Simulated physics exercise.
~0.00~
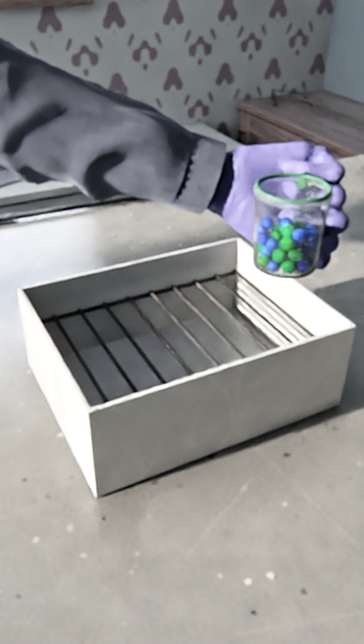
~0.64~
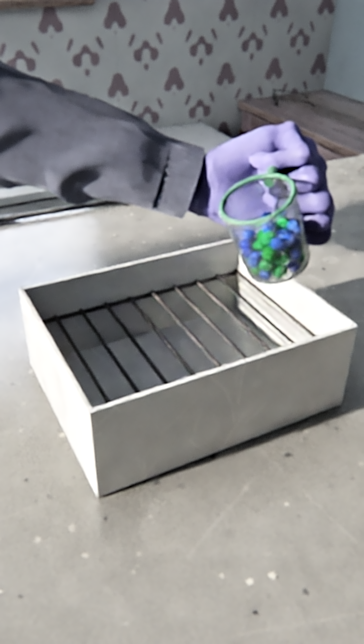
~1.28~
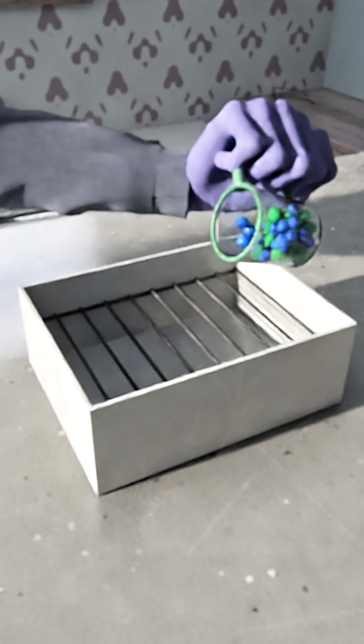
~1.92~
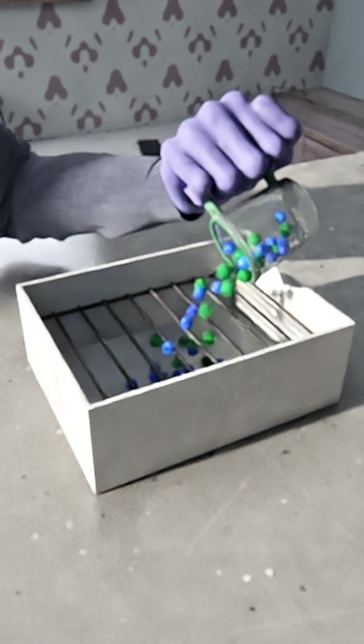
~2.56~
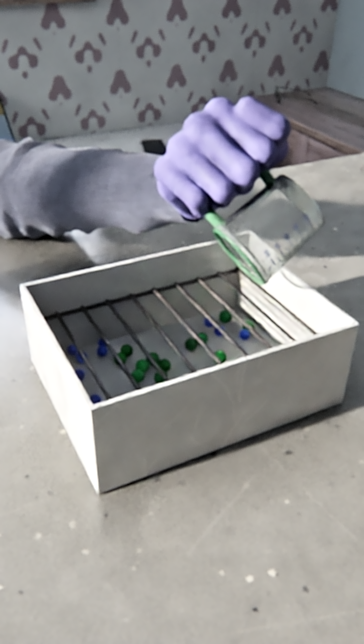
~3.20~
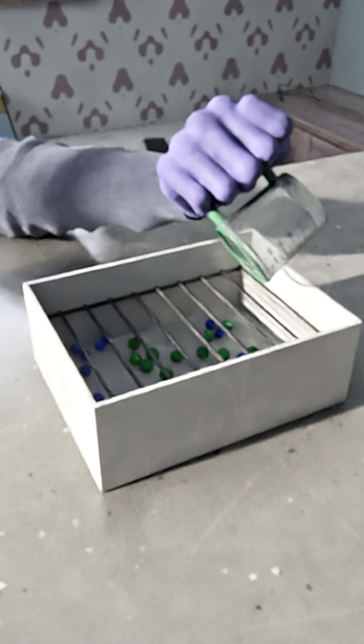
A gloved hand tips green and blue pieces from a cup, and they drop through the rack.
